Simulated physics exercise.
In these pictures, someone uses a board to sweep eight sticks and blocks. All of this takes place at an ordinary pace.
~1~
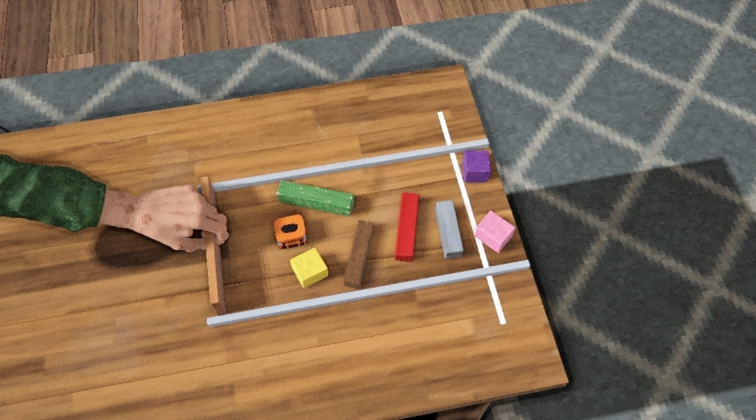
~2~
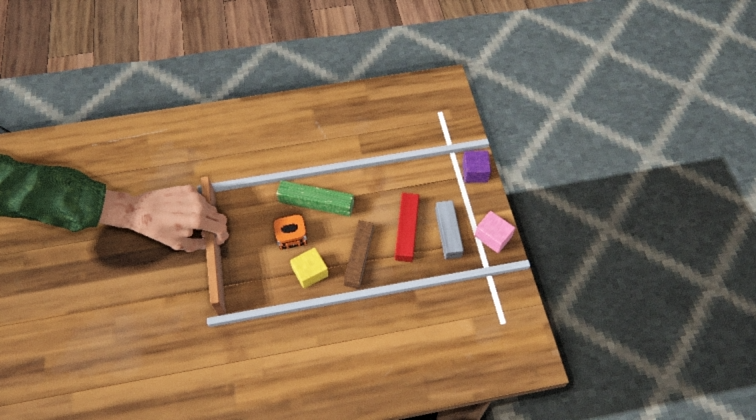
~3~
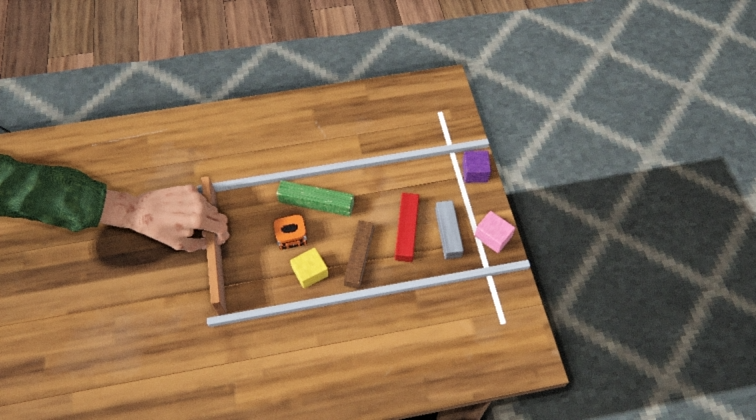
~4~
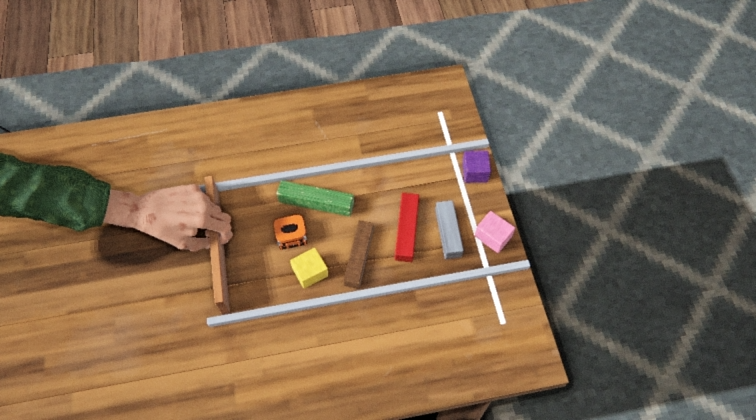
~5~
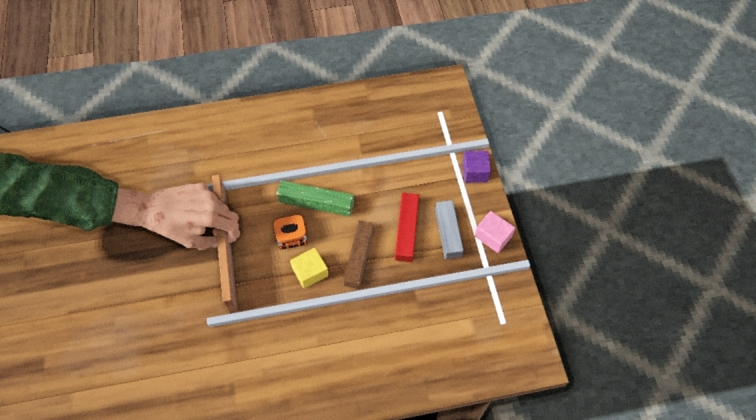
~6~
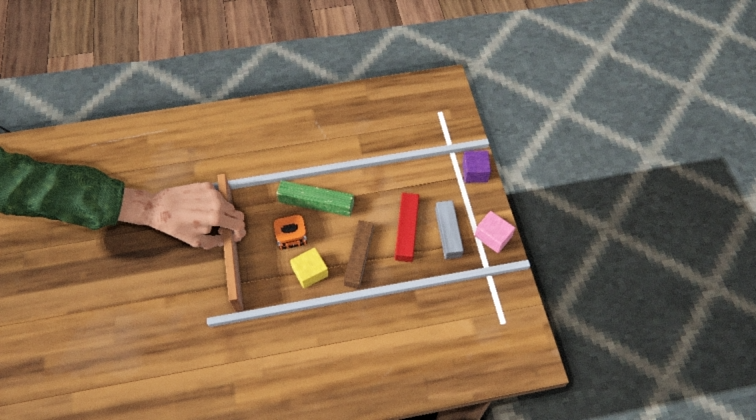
On a wooden tabletop, a hand in a green sleeve slides a wooden board slightly right between rails, toward motionless colourful blocks.
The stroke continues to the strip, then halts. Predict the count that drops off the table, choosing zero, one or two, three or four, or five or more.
Three or four drop.
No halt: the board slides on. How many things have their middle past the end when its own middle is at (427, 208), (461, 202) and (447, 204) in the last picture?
1; 3; 2.
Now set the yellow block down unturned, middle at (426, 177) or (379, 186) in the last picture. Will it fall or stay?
First place: It does not drop; second place: It does not drop.
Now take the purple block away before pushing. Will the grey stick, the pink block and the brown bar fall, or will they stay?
The grey stick comes off; the pink block comes off; the brown bar stays put.
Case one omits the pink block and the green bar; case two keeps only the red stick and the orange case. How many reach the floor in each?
In the first try 2, in the other 2.
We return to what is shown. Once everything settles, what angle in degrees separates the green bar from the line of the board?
Some 35 degrees.
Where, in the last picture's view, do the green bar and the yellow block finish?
Green bar at about (487, 173), yellow block at about (494, 239).
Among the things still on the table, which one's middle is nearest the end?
The purple block is the one.
Early on, none off yet; purple block at rest near (476, 167); pink block at rest near (494, 232); grey stick at rest near (449, 229).
Finally, the number that fall off is three or four; lost, red stick, grey stick and pink block.
